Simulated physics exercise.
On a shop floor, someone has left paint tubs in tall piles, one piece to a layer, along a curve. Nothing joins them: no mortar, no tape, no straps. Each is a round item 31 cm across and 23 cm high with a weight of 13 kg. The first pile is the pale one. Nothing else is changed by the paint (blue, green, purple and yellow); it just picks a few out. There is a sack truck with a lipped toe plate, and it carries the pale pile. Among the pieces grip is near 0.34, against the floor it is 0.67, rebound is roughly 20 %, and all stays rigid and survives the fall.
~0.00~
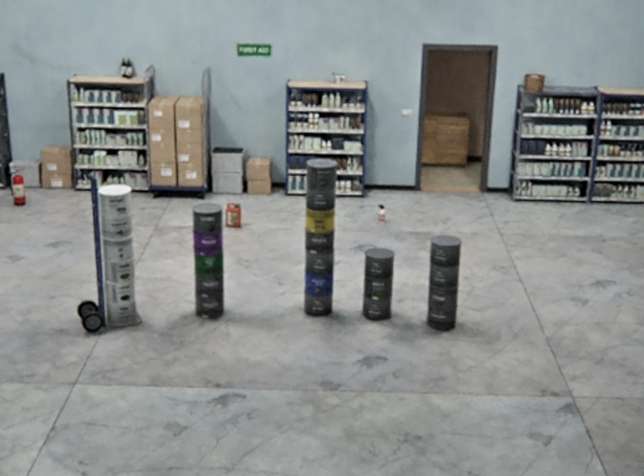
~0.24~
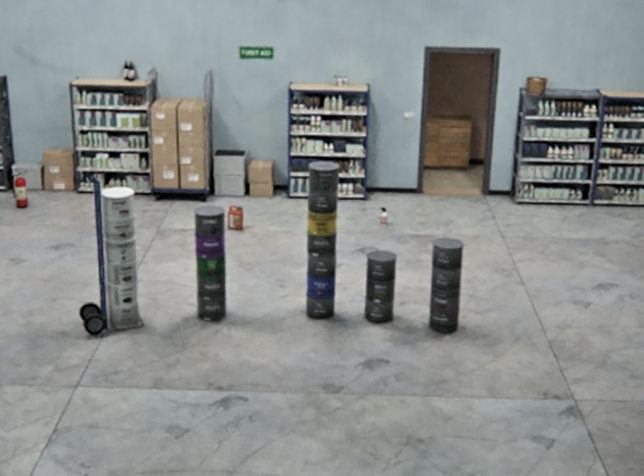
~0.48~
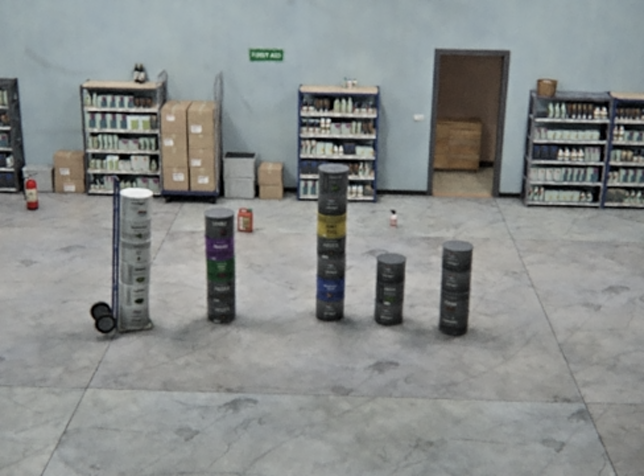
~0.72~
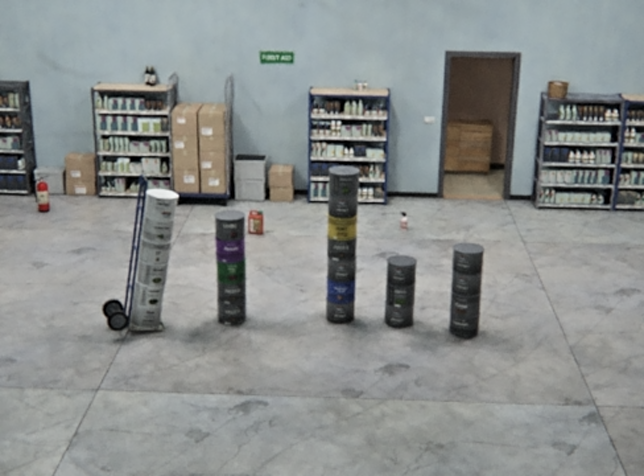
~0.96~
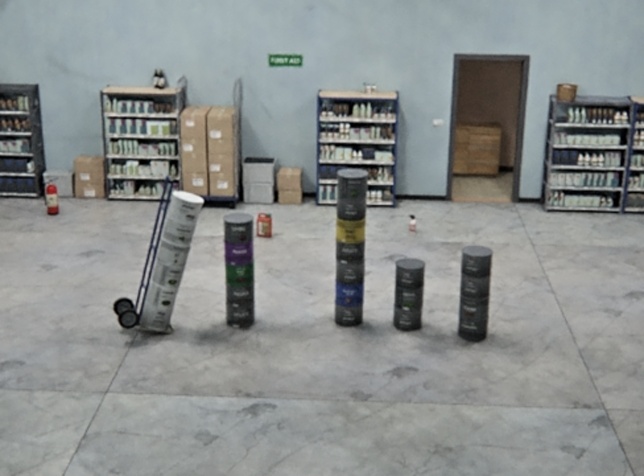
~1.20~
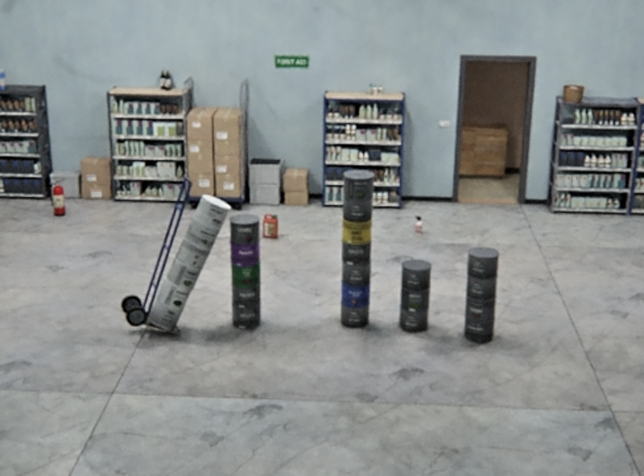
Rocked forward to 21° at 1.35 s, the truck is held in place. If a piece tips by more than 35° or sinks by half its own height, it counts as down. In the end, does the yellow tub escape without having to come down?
Yes.
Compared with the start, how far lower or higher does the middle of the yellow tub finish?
I'd say it sits close to 0 centimetres lower by the end.
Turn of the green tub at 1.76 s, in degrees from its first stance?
It sits at about 10 degrees.
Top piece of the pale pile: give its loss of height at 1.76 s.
I'd put it at close to 40 cm below where it started.
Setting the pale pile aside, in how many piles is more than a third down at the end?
1.
By 1.76 s, 6 of the pale pile down; none of the 19 other tubs down, 5 disturbed; yellow tub unmoved; purple tub tilted 10°.
By 2.36 s, 6 of the pale pile down; 5 of the 19 other tubs down; yellow tub moved 49 mm; green tub tilted 59°, 25 cm lower.
When it is over (3.2 s), 6 of the pale pile down; 5 of the 19 other tubs down; yellow tub moved 9 cm; green tub on its side; purple tub on its side. In pixels of the last frame, middles, yellow tub near (366, 229), green tub near (317, 314).
